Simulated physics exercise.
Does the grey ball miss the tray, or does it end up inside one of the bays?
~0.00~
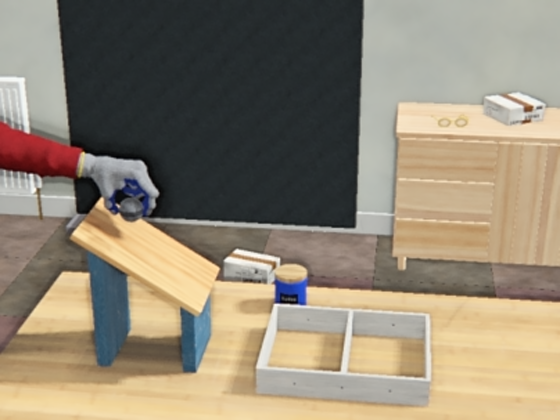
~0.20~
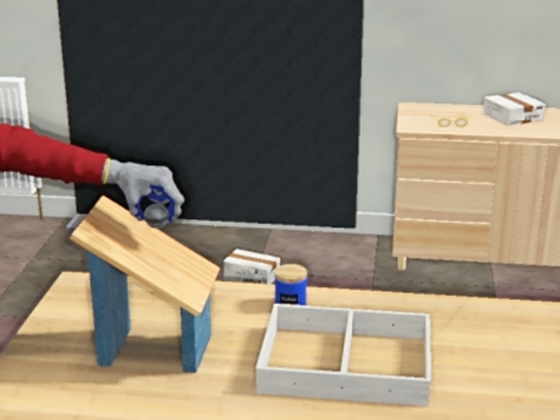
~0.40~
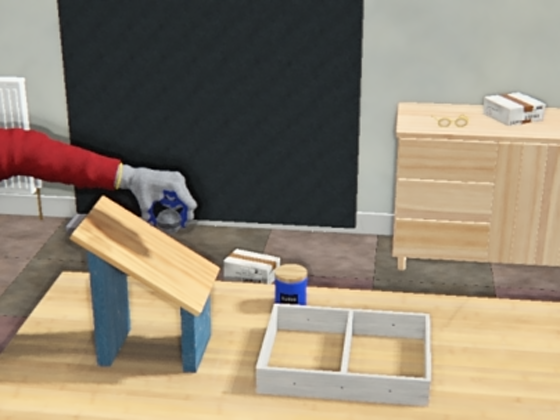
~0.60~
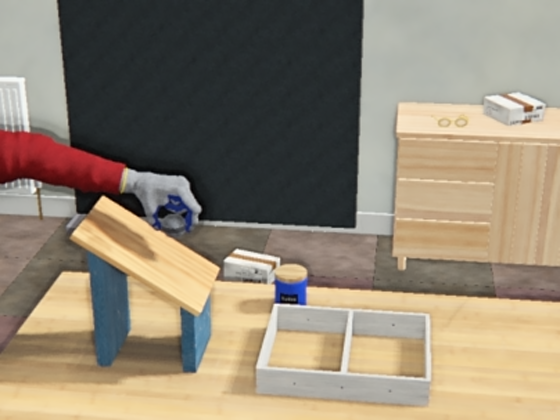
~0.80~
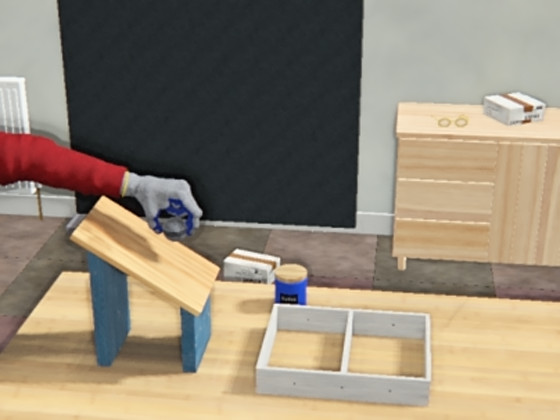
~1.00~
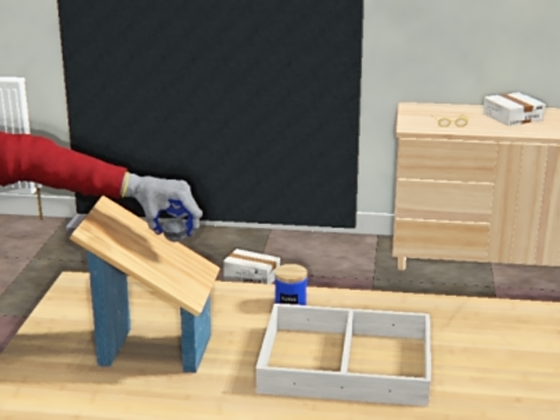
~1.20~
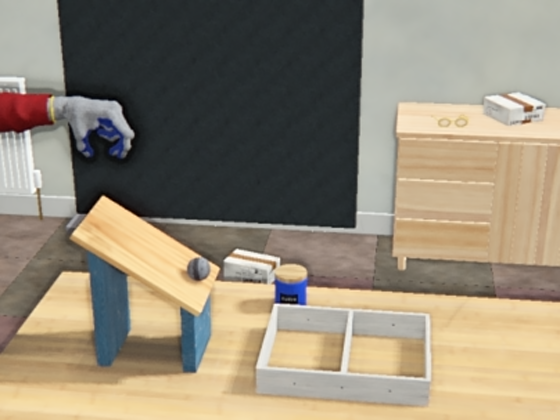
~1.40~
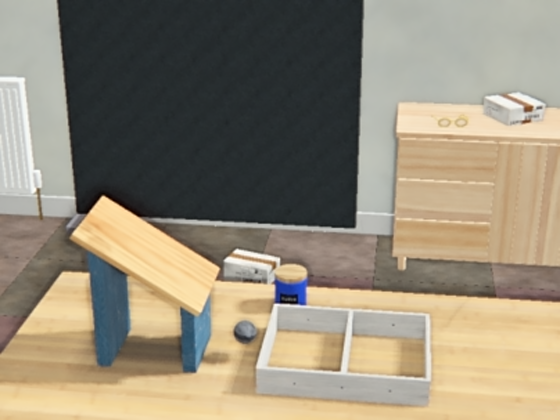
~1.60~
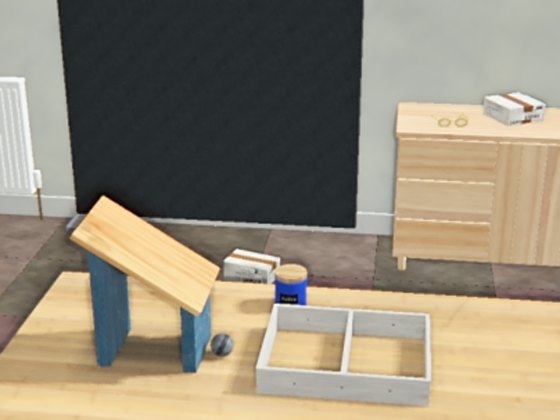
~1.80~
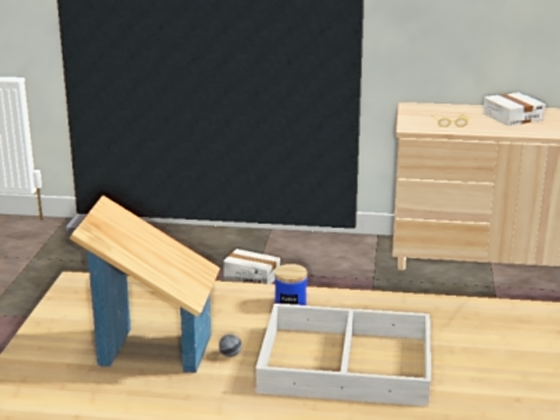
It misses the tray. The ball ends up on the tabletop in the gap between the slanted board and the tray, outside both bays.
